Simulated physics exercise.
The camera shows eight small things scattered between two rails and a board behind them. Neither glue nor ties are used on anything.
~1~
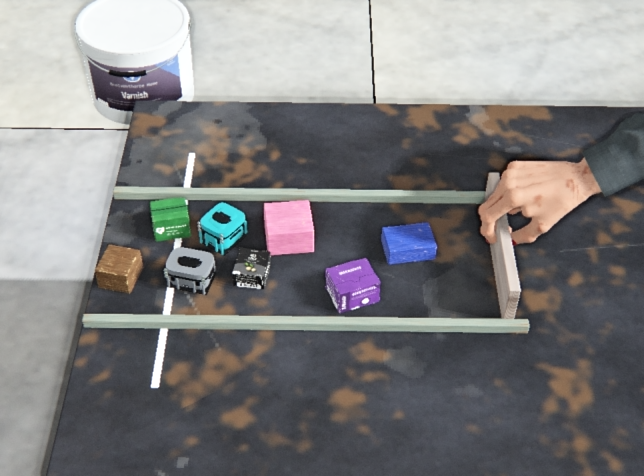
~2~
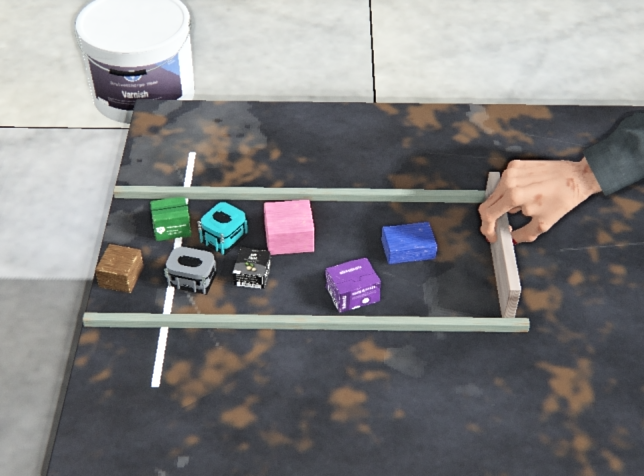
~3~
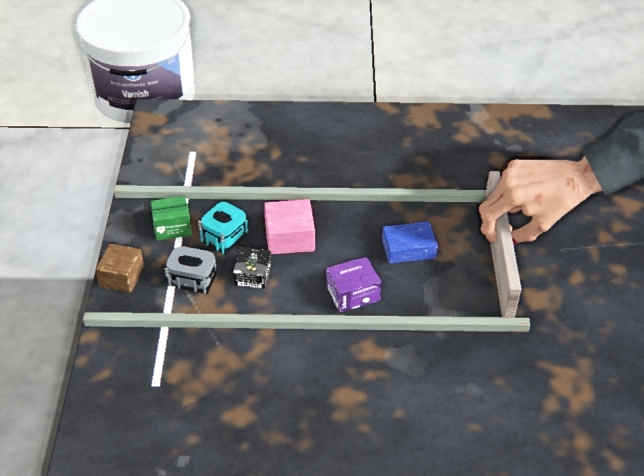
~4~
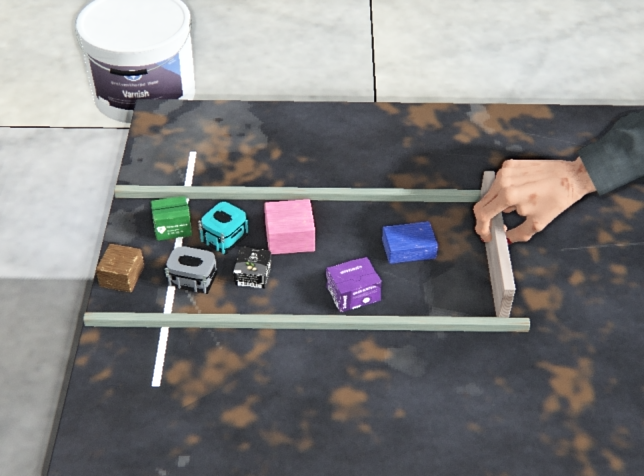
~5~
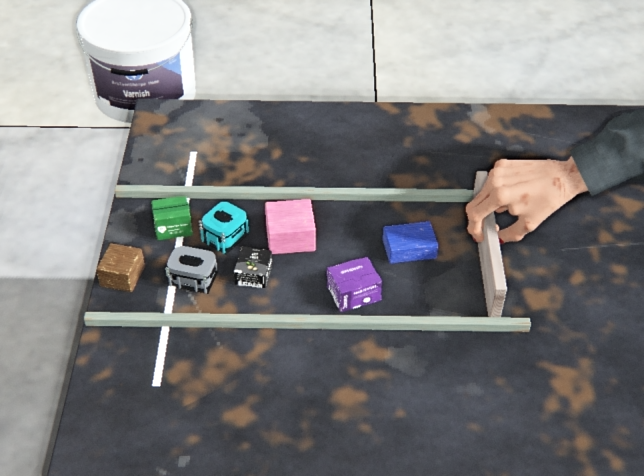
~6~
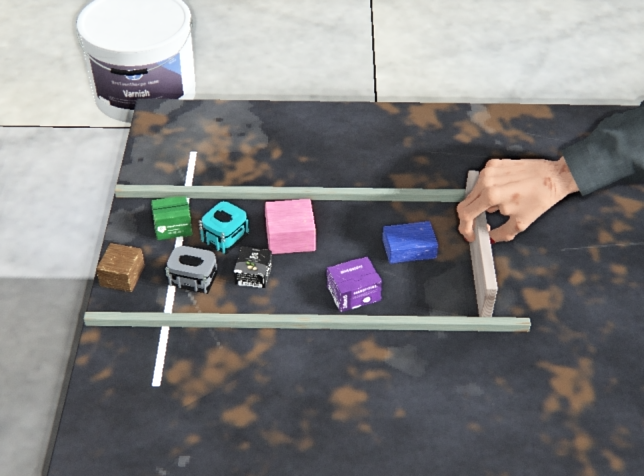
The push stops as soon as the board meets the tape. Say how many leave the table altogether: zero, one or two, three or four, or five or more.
The number that tip off is going to be more than two but under five.
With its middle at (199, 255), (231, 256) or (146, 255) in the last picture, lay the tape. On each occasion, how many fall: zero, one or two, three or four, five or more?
In turn: Three or four, one to two, five or more.
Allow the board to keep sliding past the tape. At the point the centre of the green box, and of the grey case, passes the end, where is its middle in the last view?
Near (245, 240) in the first case, near (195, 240) in the other.
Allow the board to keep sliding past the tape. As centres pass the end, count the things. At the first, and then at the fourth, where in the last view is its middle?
Near (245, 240) first, near (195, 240) second.
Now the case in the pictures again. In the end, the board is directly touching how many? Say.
2 in contact.
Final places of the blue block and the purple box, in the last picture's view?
Roughly at (155, 235) and at (149, 277), in that order.
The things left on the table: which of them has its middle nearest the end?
The one is the pink block.
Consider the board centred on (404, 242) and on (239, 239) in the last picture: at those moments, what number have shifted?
First 1, then 8.
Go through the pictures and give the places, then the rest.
In the first picture, brown block (119, 269); green box (170, 219); grey case (191, 271); board (501, 244); tape (176, 257).
In the second picture, green box (171, 218); turquoise case (223, 228).
In the third picture, grey case (192, 270); pink block (289, 227).
In the fourth picture, brown block (120, 268); board (495, 243).
In the fifth picture, green box (172, 218); blue block (410, 242).
In the sixth picture, brown block (121, 267); green box (172, 218); grey case (192, 269); board (480, 243); tape (177, 255).
A little later, none off yet; brown block at rest near (121, 267); green box at rest near (172, 218); grey case at rest near (192, 269).
Next, none off yet; brown block at rest near (121, 267); green box shifted a little near (157, 216); grey case at rest near (192, 269).
Later still, none off yet; brown block tilted well over near (78, 270); green box tilted well over near (80, 233); grey case shifted well along near (119, 267).
When it is over, the number that fall off is three or four; down, turquoise case, grey case, green box and brown block.
